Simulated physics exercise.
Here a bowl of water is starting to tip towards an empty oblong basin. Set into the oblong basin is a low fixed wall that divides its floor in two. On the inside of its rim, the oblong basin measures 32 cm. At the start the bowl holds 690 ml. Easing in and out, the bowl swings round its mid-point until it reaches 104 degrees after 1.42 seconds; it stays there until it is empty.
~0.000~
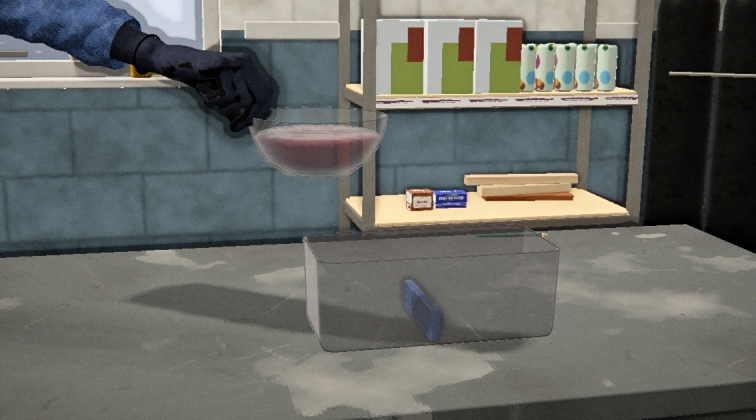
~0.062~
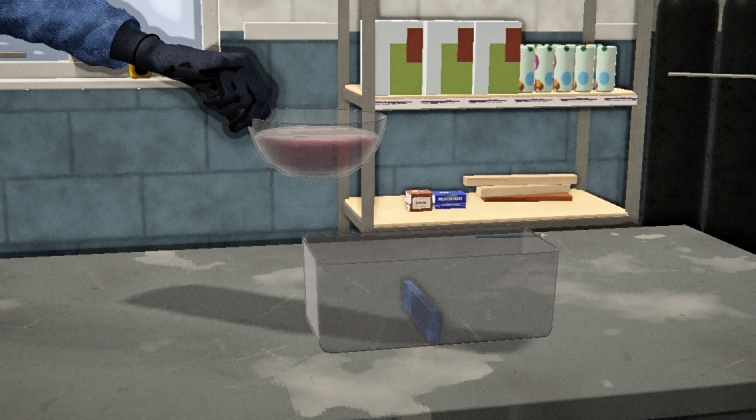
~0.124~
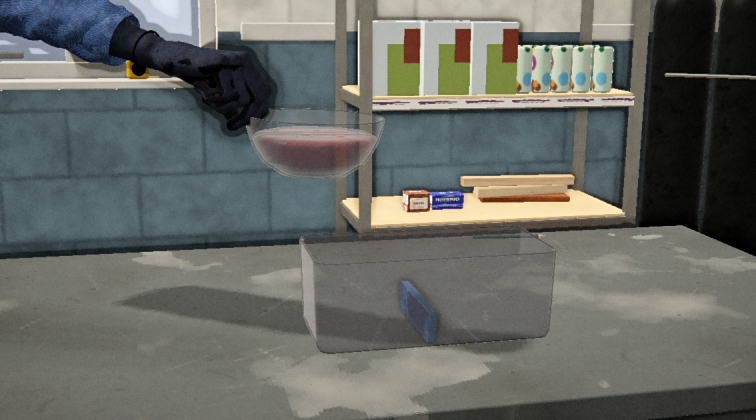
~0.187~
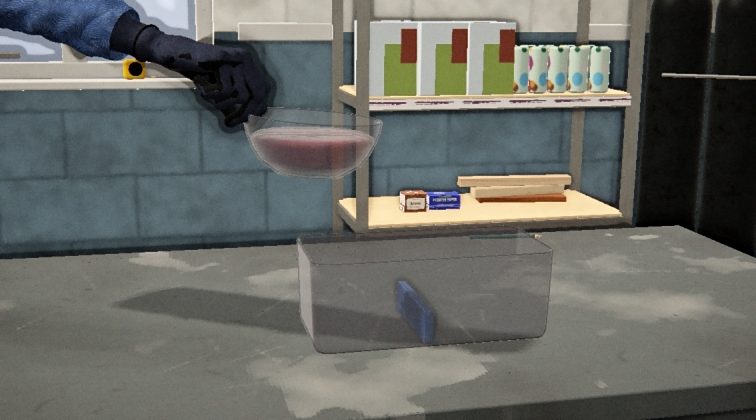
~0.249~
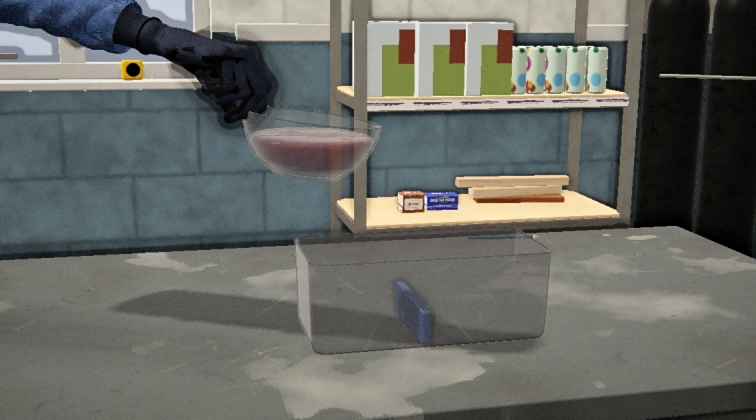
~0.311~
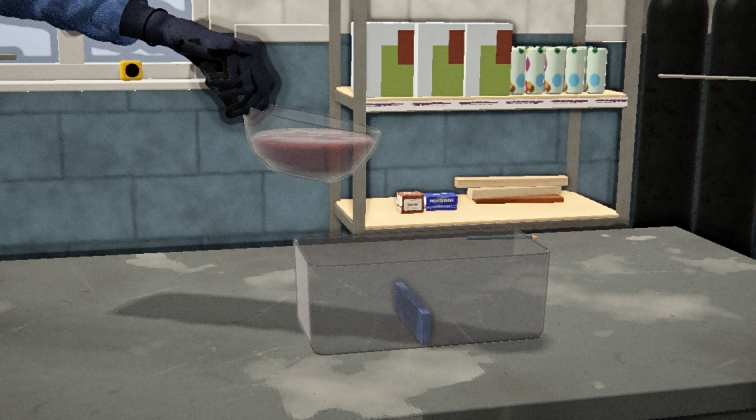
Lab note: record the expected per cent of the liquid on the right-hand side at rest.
Expected right-hand share: 58 per cent.
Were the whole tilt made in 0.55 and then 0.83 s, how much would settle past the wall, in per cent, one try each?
Result: 35 per cent, then 45 per cent.
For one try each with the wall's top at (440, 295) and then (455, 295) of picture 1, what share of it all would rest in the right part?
I'd say 20 percent on the first go, 5 percent on the next.
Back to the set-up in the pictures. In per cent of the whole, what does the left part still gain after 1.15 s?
Around 6 in a hundred.
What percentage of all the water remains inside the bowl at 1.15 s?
Close to 1 percent of the whole amount.
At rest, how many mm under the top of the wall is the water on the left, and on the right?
Left 28 mm, right 24 mm.
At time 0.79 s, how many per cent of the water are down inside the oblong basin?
20 %, roughly.
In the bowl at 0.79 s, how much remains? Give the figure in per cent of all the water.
Roughly 46 percent.
After 0.79 s the tilt is 62° and 47 per cent is still to pour, 5 is left of the wall and 16 right of it.
After 1.15 s the tilt is 95° and 1 per cent is still to pour, 36 is left of the wall and 57 right of it.
After 1.52 s the tilt is 104° and 0 per cent is still to pour, 42 is left of the wall and 58 right of it.
After 1.92 s the tilt is 104° and 0 per cent is still to pour, 42 is left of the wall and 58 right of it.
In the end 42 per cent lies left of the wall, 58 right of it and 0 outside.
